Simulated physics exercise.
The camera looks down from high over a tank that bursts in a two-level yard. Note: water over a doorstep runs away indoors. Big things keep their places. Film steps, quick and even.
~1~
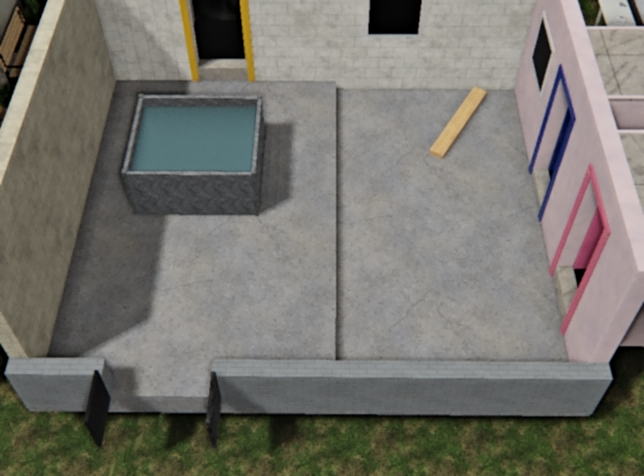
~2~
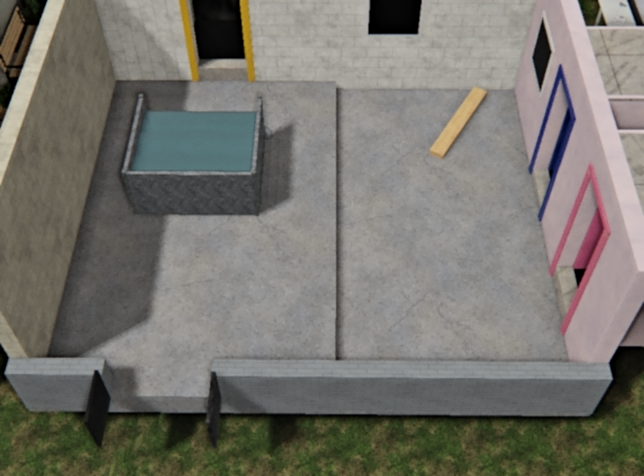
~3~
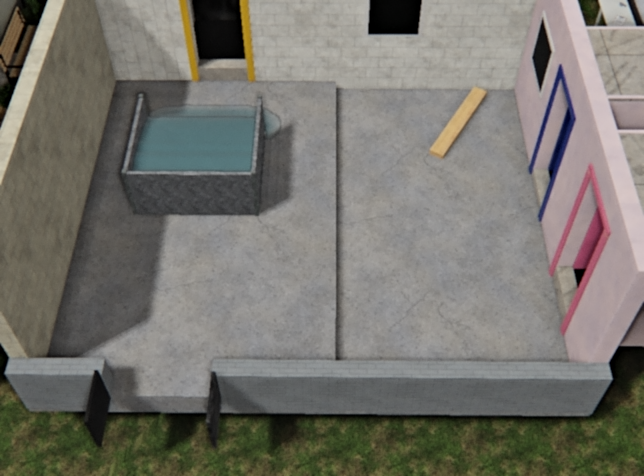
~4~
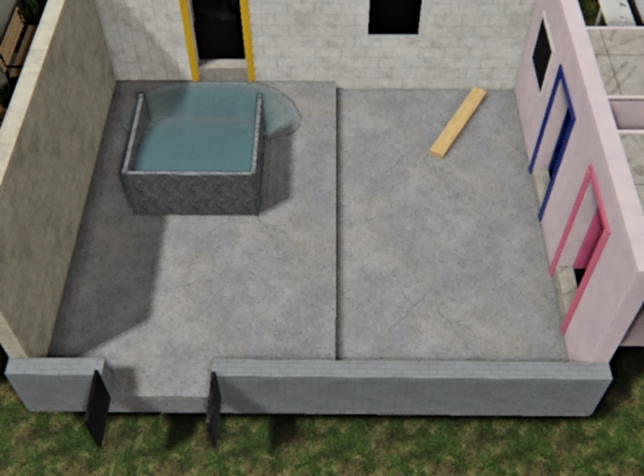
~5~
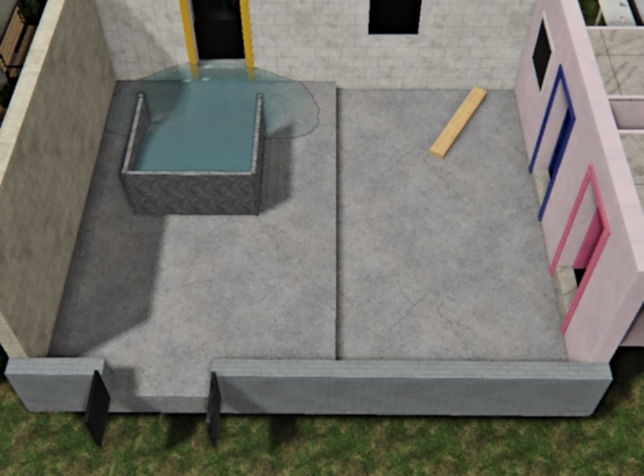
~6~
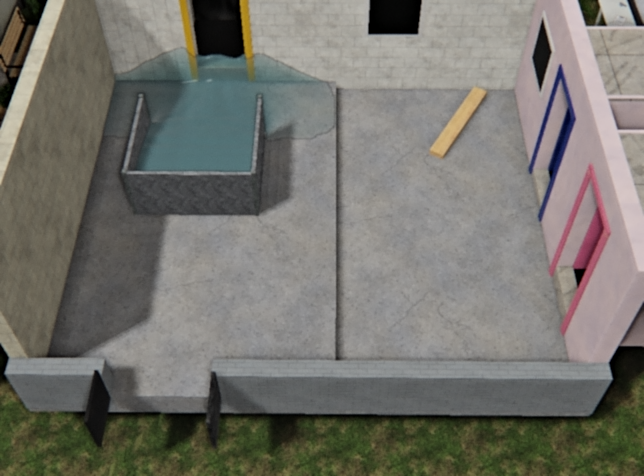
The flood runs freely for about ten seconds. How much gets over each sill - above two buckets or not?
At the yellow door, above two buckets. At the blue door, not above two buckets. At the pink door, not above two buckets.
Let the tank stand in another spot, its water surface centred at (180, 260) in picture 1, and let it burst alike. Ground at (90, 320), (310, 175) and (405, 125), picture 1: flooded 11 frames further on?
Spared, soaked, soaked.
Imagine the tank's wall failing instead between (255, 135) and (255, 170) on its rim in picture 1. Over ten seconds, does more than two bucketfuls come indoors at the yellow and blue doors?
Looks like yellow stays beneath it, and blue gets past it too.
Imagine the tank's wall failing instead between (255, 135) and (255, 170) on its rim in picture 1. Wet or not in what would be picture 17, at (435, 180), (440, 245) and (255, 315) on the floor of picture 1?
The three spots, in order, are inundated, inundated and spared.
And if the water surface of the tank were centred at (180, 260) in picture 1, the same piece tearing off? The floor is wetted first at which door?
I'd pick the yellow door.
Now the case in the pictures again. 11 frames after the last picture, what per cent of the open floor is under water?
I reckon around 30 %.
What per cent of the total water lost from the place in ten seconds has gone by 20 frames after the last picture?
I'd put it near 55 in a hundred.
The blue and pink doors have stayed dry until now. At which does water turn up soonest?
Answer: The door marked blue.
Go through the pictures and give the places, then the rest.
The open tank at (196, 137) is whole and still, in the first picture.
Water pours out on the open tank's far side and has run to (268, 136), in the second picture.
The front is at (276, 122), out from the gap on the open tank's far side, in the third picture.
Water pours out on the open tank's far side and has run to (288, 103), in the fourth picture.
Water pours out on the open tank's far side and has run to (137, 81), in the fifth picture.
Water pours out on the open tank's far side and has run to (322, 82), in the sixth picture.
A moment on, water covers 15 % of the floor; the yellow door far over two buckets in, the blue door not reached, the pink door not reached.
Next, water covers 30 % of the floor; the yellow door far over two buckets in, the blue door not reached, the pink door not reached.
Then, water covers 55 % of the floor; the yellow door far over two buckets in, the blue door wet at the sill, nothing in, the pink door not reached.
Later, water covers 80 % of the floor; the yellow door far over two buckets in, the blue door wet at the sill, nothing in, the pink door wet at the sill, nothing in.
In the end, water covers 85 % of the floor; the yellow door far over two buckets in, the blue door wet at the sill, nothing in, the pink door wet at the sill, nothing in.
